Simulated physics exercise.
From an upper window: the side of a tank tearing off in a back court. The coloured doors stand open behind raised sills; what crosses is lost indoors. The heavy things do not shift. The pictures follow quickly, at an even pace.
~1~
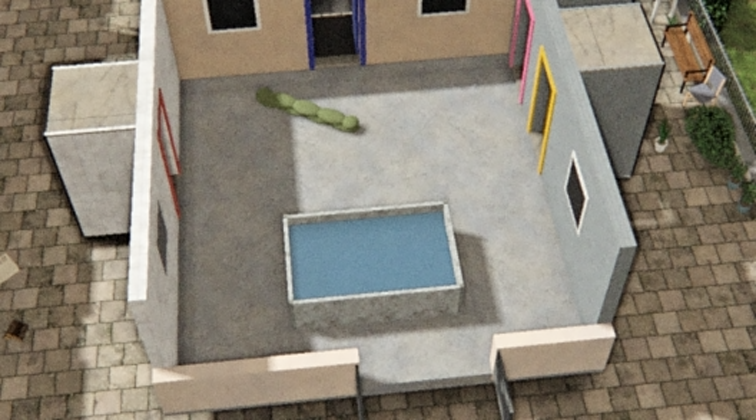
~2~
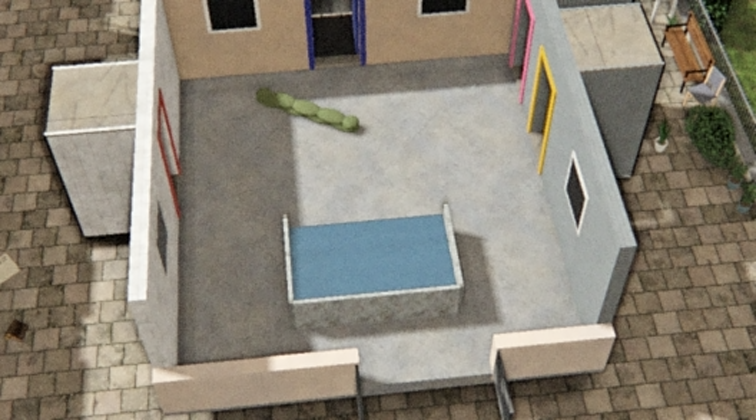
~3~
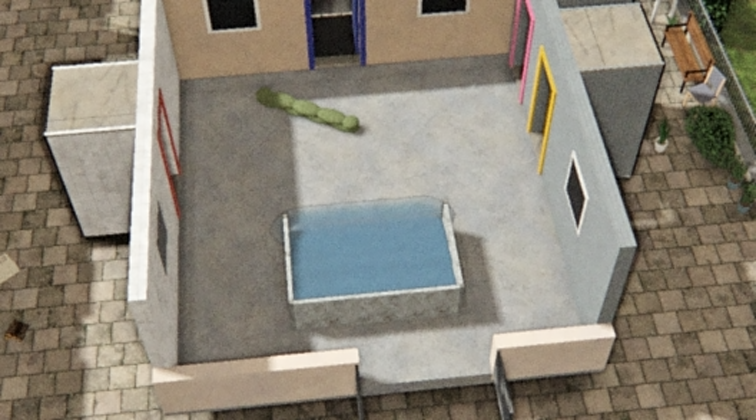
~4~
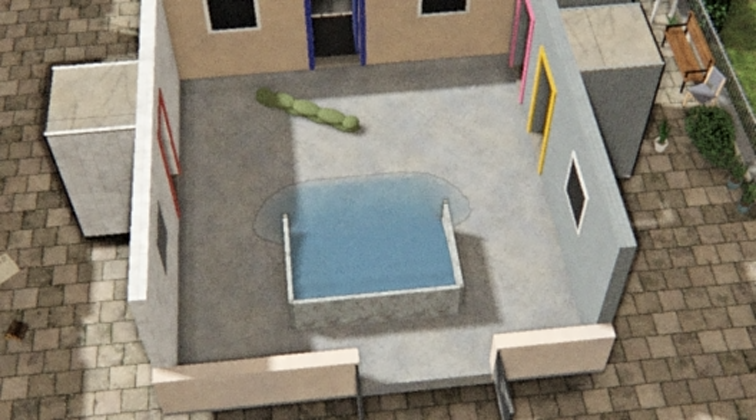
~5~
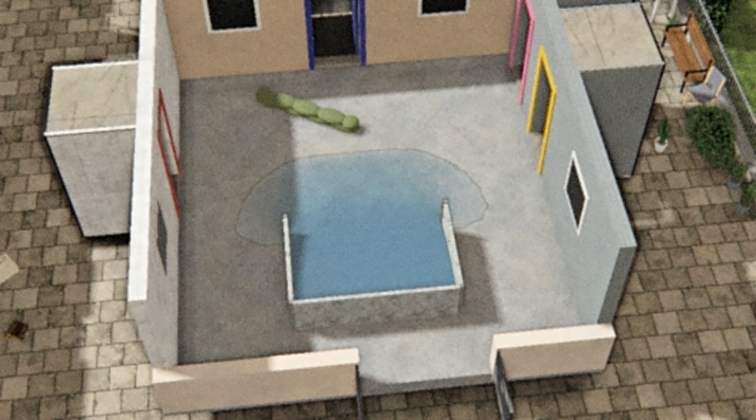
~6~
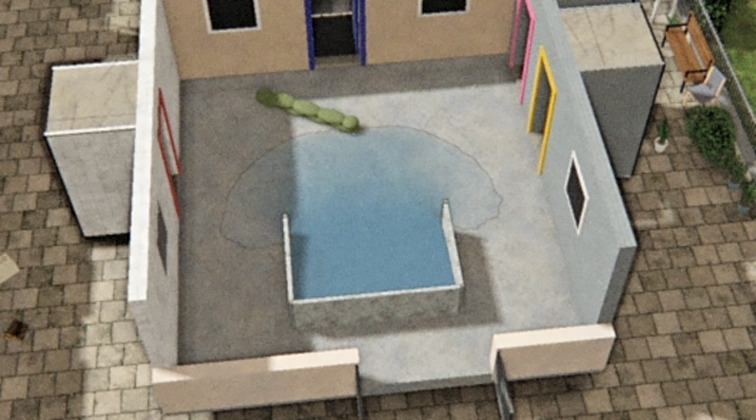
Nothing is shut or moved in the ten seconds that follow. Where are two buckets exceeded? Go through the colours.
One by one: The pink door floods; the yellow door floods; the red door floods; the blue door floods.
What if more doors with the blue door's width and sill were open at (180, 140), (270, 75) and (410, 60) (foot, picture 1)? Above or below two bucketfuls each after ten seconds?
One after the other: Floods, goes over, lets more in.
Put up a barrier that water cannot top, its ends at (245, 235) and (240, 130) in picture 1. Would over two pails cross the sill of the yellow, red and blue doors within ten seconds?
Then: The yellow one lets more in; the red one stays under; the blue one takes more.
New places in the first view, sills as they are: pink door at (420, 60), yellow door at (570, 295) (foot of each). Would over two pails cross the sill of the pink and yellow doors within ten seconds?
In short: The pink door takes more, the yellow door is under.
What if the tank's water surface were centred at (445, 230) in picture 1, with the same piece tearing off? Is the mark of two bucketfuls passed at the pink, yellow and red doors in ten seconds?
Then: The pink one goes over, the yellow one passes that mark, the red one is under.
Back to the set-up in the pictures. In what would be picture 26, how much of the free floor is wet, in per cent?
Close to 60 %.
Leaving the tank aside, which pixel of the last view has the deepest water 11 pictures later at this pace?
Close to (180, 86).
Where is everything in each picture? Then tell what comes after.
Still water in the open tank at (371, 253), in the first picture.
Water pours out on the open tank's far side and has run to a hidden place, in the second picture.
The front is at (276, 230), out from the gap on the open tank's far side, in the third picture.
The front is at (265, 210), out from the gap on the open tank's far side, in the fourth picture.
The front is at (260, 186), out from the gap on the open tank's far side, in the fifth picture.
Water pours out on the open tank's far side and has run to (293, 141), in the sixth picture.
A moment on, water covers 45 % of the floor; the pink door not reached, the yellow door not reached, the red door not reached, the blue door wet at the sill, nothing in.
Next, water covers 60 % of the floor; the pink door wet at the sill, nothing in, the yellow door wet at the sill, nothing in, the red door wet at the sill, nothing in, the blue door under two buckets in.
Then, water covers 60 % of the floor; the pink door far over two buckets in, the yellow door under two buckets in, the red door under two buckets in, the blue door over two buckets in.
Later, water covers 85 % of the floor; the pink door far over two buckets in, the yellow door under two buckets in, the red door over two buckets in, the blue door far over two buckets in.
In the end, water covers 95 % of the floor; the pink door far over two buckets in, the yellow door over two buckets in, the red door over two buckets in, the blue door far over two buckets in.
